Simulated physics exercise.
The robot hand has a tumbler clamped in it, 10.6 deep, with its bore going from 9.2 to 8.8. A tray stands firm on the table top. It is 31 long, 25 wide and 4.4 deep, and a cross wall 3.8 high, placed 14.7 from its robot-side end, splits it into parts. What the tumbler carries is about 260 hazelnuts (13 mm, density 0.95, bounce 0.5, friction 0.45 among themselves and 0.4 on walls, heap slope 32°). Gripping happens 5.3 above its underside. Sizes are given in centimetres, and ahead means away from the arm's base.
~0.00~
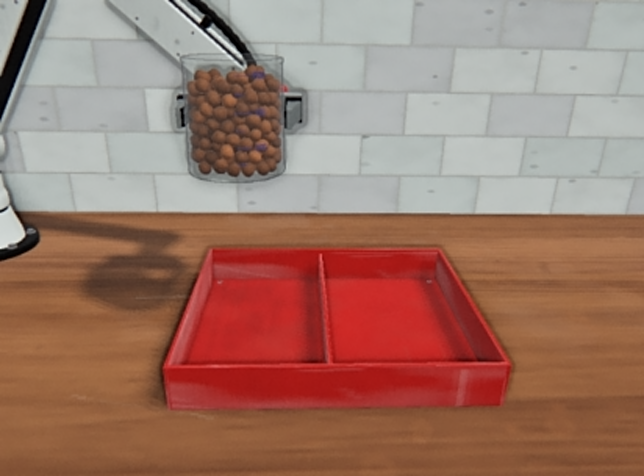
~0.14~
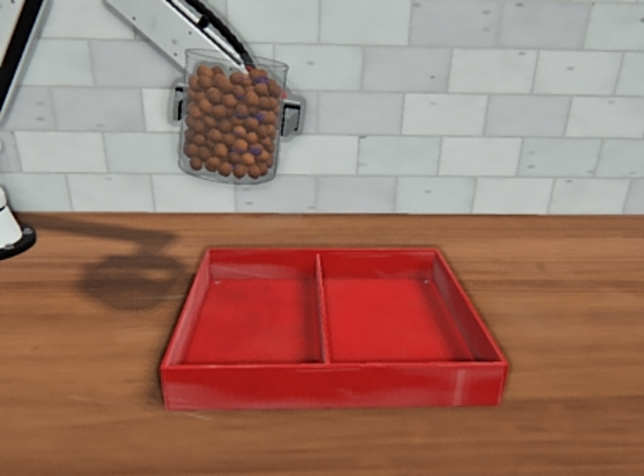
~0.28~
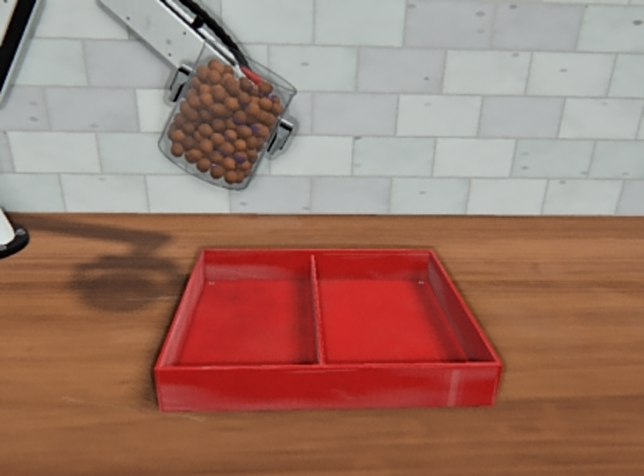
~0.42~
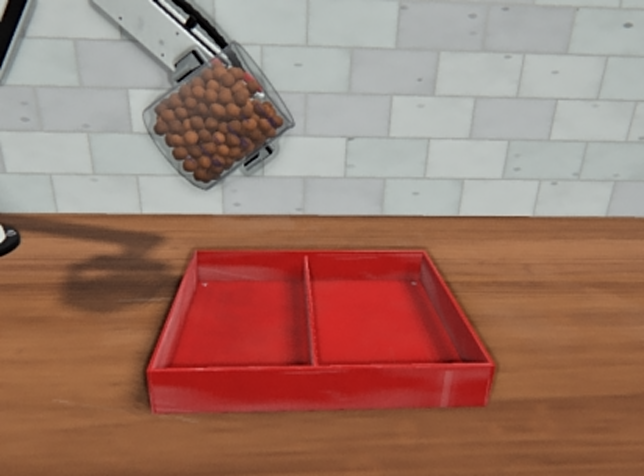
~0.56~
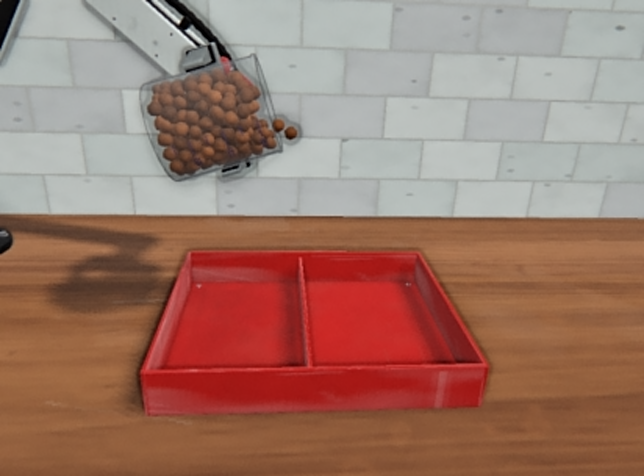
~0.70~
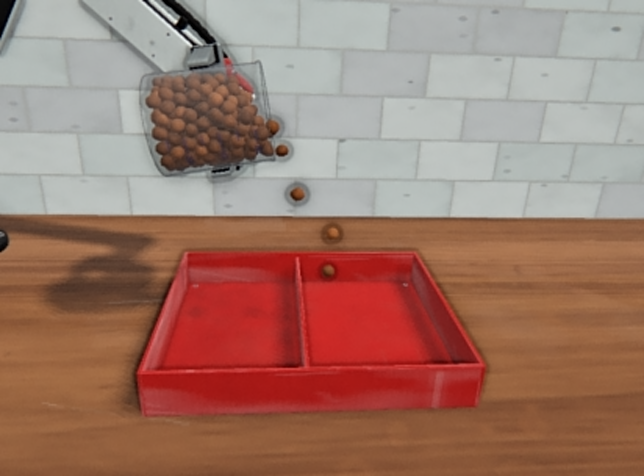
Clear tumbler of hazelnuts tilting rightward in a robot arm's grip, then releasing a few nuts above a divided red tray.
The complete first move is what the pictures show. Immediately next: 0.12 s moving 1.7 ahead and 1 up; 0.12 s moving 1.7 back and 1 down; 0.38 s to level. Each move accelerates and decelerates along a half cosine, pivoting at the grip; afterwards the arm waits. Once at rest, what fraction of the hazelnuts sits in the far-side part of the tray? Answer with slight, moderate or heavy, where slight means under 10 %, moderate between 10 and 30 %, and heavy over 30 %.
Moderate, between 10 and 30 %.
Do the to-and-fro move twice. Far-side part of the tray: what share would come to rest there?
Then roughly 25 percent.
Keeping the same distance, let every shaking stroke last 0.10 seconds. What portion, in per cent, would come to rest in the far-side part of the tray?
Estimate: Near 20 per cent.
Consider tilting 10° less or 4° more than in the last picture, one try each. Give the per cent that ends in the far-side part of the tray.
About 10 per cent for the first try and 25 per cent for the second.
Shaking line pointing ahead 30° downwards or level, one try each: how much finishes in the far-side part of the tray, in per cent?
I'd say close to 15 percent for the first and close to 20 percent for the second.
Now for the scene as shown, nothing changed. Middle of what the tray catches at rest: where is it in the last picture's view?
It ends up close to (381, 329).
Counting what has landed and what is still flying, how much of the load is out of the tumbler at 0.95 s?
Share out so far: Close to 10 %.
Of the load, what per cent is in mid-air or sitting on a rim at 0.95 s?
I'd put it near 9 per cent.
After 0.95 s, tilted 81° forward, highest piece 27 above the table; 227 in the tumbler, 6 in the far-side part, 22 in flight or on a rim.
After 1.20 s, tilted 19° forward, highest piece 29 above the table; 204 in the tumbler, 43 in the far-side part, 5 in the robot-side part, 3 in flight or on a rim.
After 1.52 s, level, highest piece 29 above the table; 204 in the tumbler, 46 in the far-side part, 5 in the robot-side part.
After 2.57 s, level, highest piece 28 above the table; 204 in the tumbler, 46 in the far-side part, 5 in the robot-side part.
In the end, 204 in the tumbler, 46 in the far-side part, 5 in the robot-side part. That is 18 % in the far-side part of the tray.
